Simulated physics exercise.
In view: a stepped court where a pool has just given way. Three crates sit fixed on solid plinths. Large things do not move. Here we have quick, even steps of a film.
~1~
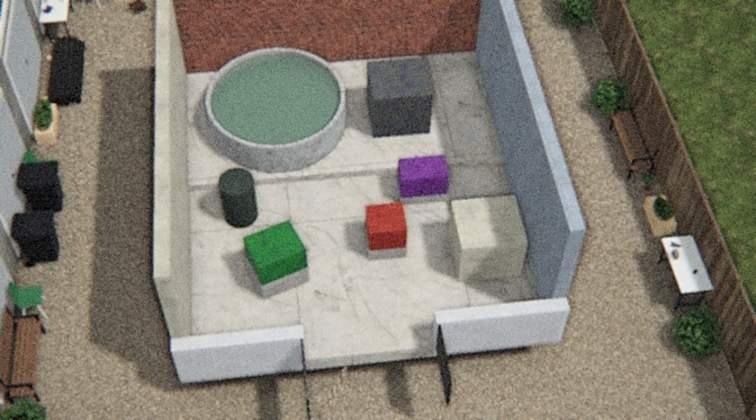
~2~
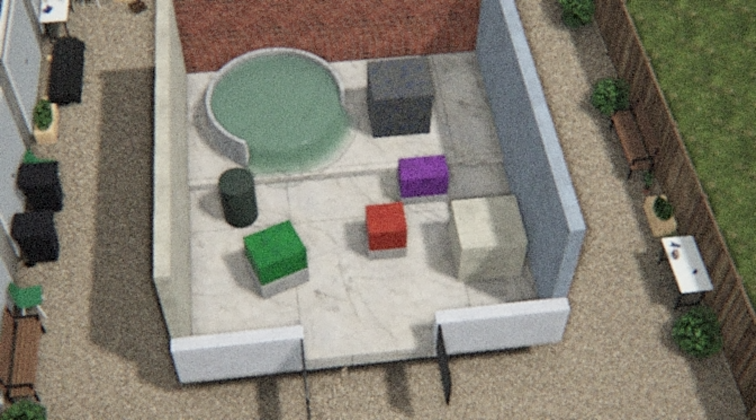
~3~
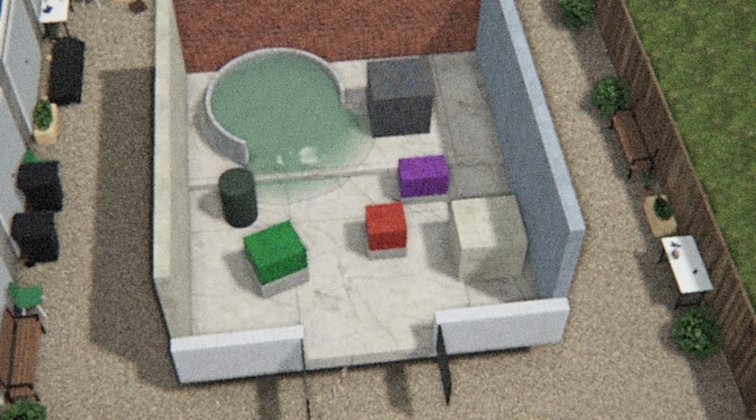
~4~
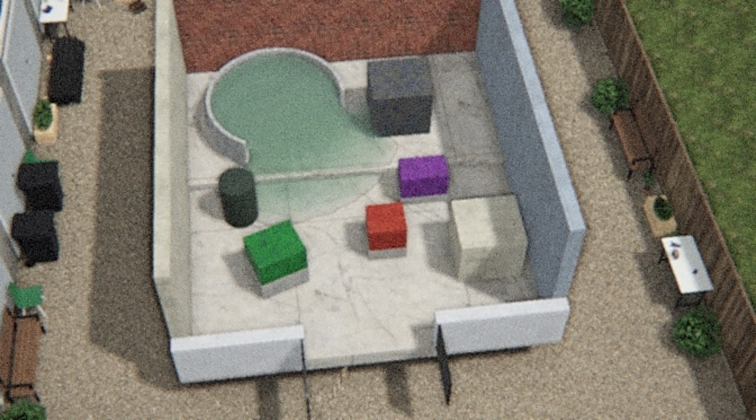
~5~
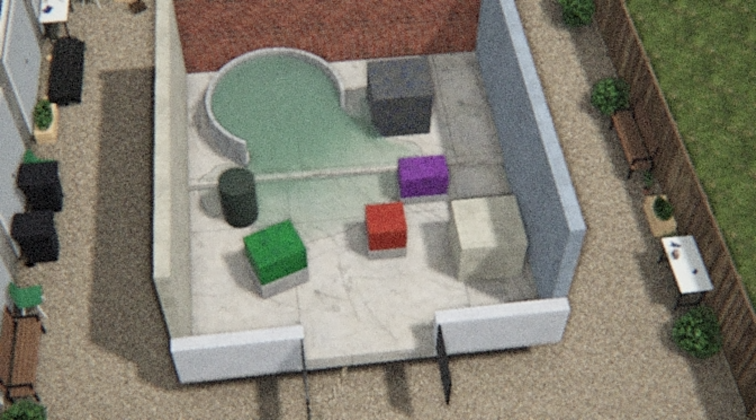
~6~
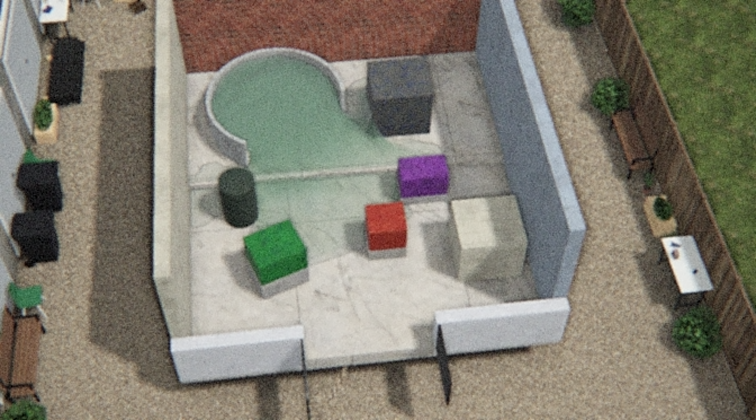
Green water poured out of the round pool as the front of its wall gave way, then spread thinly across the pale stone court toward the green, red and purple blocks, which stayed still.
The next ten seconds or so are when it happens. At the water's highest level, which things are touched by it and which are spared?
One by one: The red crate is caught, the green crate is missed, the purple crate is caught.
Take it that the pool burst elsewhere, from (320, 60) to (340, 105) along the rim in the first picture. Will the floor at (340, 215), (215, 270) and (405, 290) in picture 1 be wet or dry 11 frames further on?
Okay, the first is waterlogged, the next is left untouched, and the last is left untouched.
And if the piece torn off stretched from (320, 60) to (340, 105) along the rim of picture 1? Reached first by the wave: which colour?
That would be the purple one, reached first.
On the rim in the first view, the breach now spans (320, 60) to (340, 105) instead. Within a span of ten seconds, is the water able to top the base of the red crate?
Result: Red crate is not reached.
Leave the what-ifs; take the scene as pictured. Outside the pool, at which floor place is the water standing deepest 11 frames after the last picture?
Answer: (377, 230).
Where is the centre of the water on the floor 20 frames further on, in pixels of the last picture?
At about (349, 200).
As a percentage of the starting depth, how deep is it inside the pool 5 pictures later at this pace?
Estimate: Around 54 per cent.
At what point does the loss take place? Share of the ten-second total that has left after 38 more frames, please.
Around 65 per cent.
A moment on, water covers 50 % of the floor; the red crate water round its plinth, the green crate water round its plinth, the purple crate water round its plinth.
Next, water covers 65 % of the floor; the red crate water round its plinth, the green crate water round its plinth, the purple crate water round its plinth.
Then, water covers 80 % of the floor; the red crate water round its plinth, the green crate water round its plinth, the purple crate water round its plinth.
Later, water covers 90 % of the floor; the red crate water round its plinth, the green crate water round its plinth, the purple crate water round its plinth.
In the end, water covers 90 % of the floor; the red crate was topped, the green crate stayed above the water, the purple crate was topped.
